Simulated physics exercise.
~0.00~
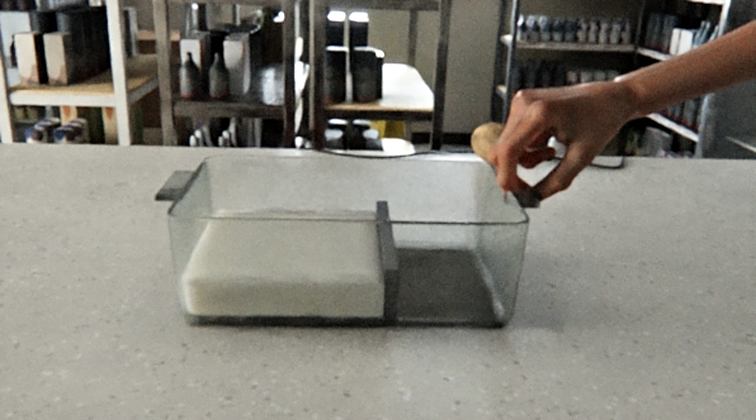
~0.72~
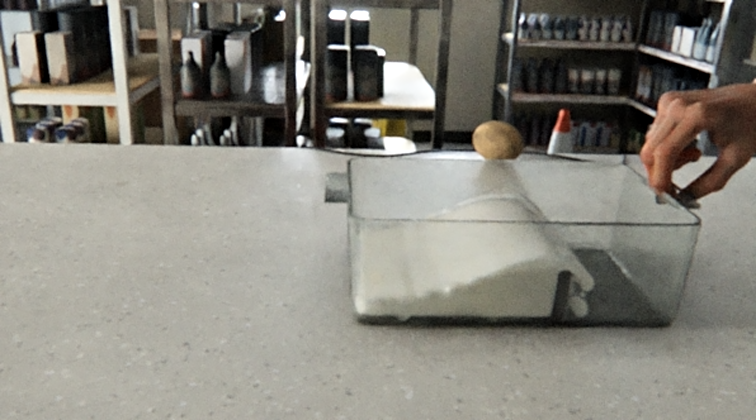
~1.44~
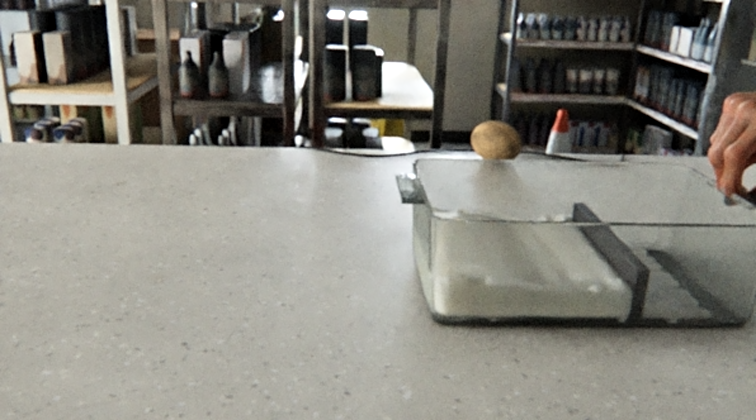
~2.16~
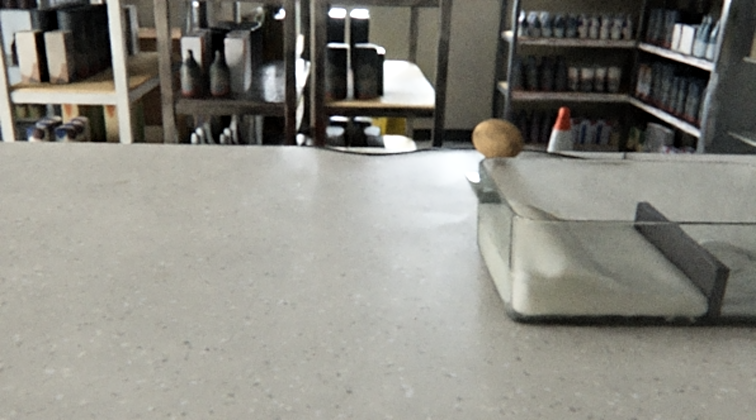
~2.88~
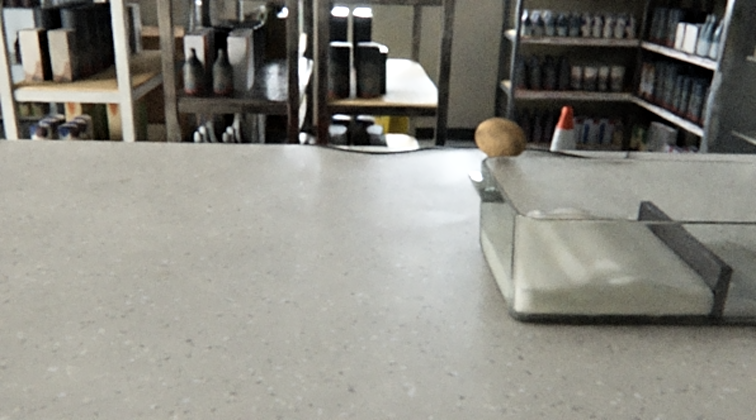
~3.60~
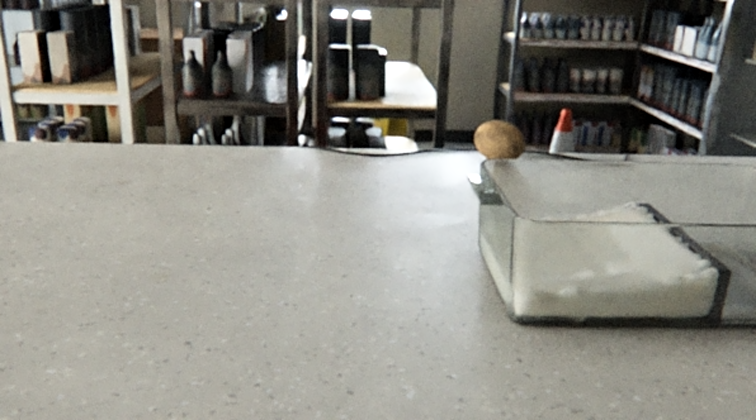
The video shows a hand pulling a clear, divided oblong tub rightwards across a speckled counter, with white milk in its left part. The milk sloshes and surges against the divider, some spilling into the right part, and is still sloshing after the tub stops, partly out of view.
